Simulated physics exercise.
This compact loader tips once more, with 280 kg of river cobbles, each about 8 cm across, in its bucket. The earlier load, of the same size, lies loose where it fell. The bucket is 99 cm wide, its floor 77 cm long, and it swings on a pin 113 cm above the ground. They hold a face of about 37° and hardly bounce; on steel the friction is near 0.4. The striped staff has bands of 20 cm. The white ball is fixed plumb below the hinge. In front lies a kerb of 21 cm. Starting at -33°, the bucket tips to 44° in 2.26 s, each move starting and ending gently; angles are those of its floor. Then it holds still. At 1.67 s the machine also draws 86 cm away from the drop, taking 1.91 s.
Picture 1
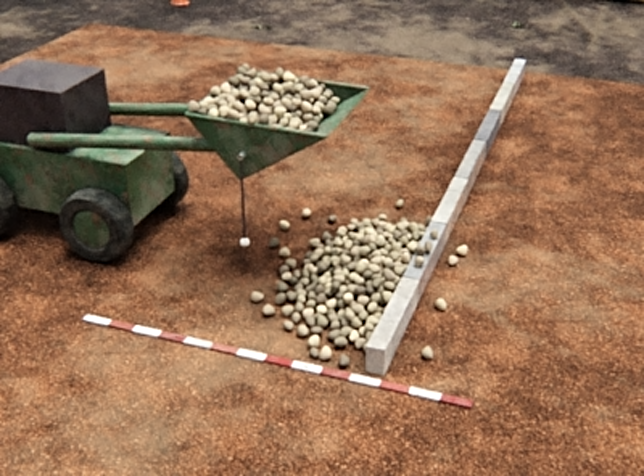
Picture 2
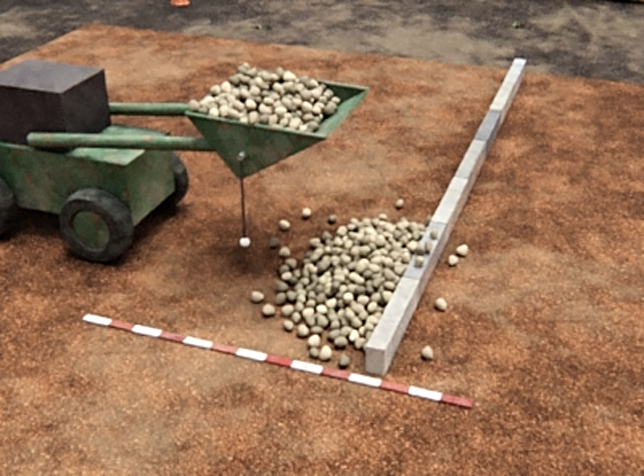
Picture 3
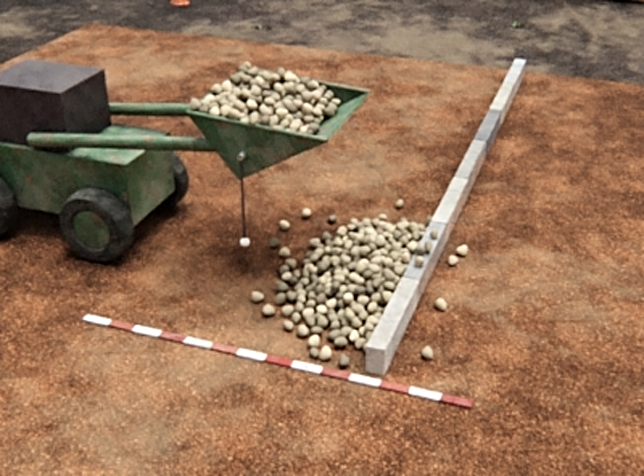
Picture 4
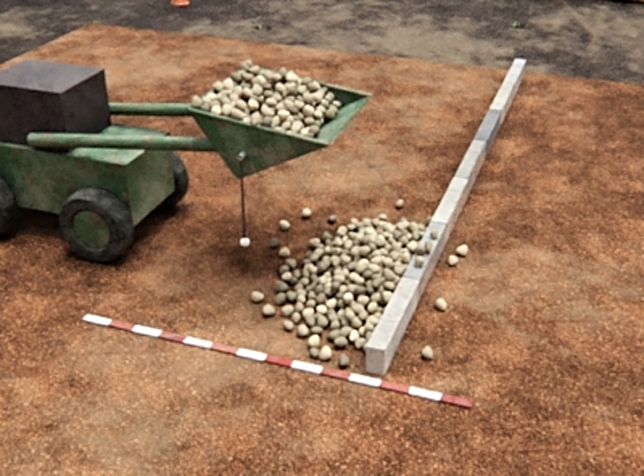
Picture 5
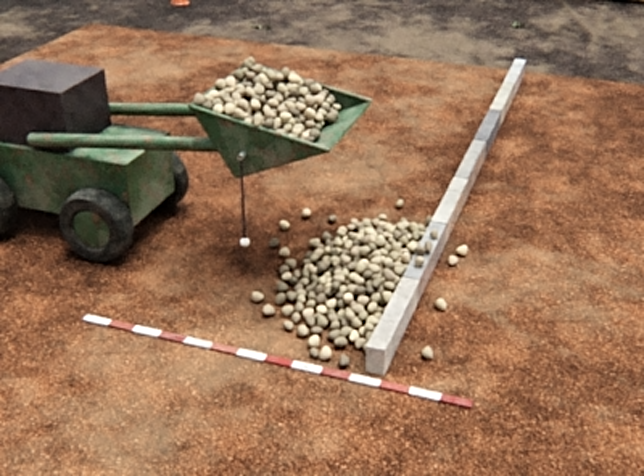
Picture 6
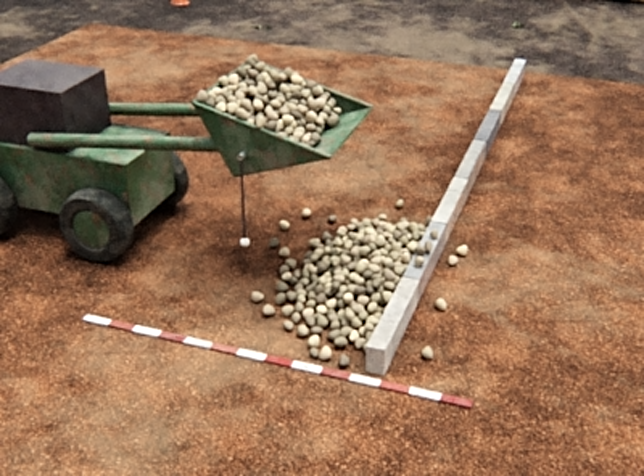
At first, a green loader on the left holds a bucket heaped with rounded stones above reddish ground, beside a loose pile resting against a pale kerb. The bucket then tilts slightly forward, its right lip dipping a little, while its stones stay heaped inside and the pile below remains still.
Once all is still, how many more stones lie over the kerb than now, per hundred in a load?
Some 0 per cent is added.
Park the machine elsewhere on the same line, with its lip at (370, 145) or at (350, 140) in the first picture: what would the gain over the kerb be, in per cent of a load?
First some 15, then 5 per cent.
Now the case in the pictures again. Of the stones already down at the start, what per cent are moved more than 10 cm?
Roughly 10 per cent of them.
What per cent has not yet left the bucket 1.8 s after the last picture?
About 0 per cent.
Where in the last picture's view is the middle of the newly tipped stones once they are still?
Around (341, 255).
Then, 1.1 s after the last picture the floor is at 32°; in per cent of one load, 80 in the bucket, 119 on this side of the kerb, 1 over the kerb; the foremost stones are at (436, 268).
Then, 1.8 s after the last picture the floor is at 44°; in per cent of one load, 0 in the bucket, 199 on this side of the kerb, 1 over the kerb; the foremost stones are at (440, 268).
Then, 3.4 s after the last picture the floor is at 44°; in per cent of one load, 0 in the bucket, 199 on this side of the kerb, 1 over the kerb; the foremost stones are at (441, 268).
Then, 5.9 s after the last picture the floor is at 44°; in per cent of one load, 0 in the bucket, 199 on this side of the kerb, 1 over the kerb; the foremost stones are at (441, 268). Net gain over the kerb, 0.
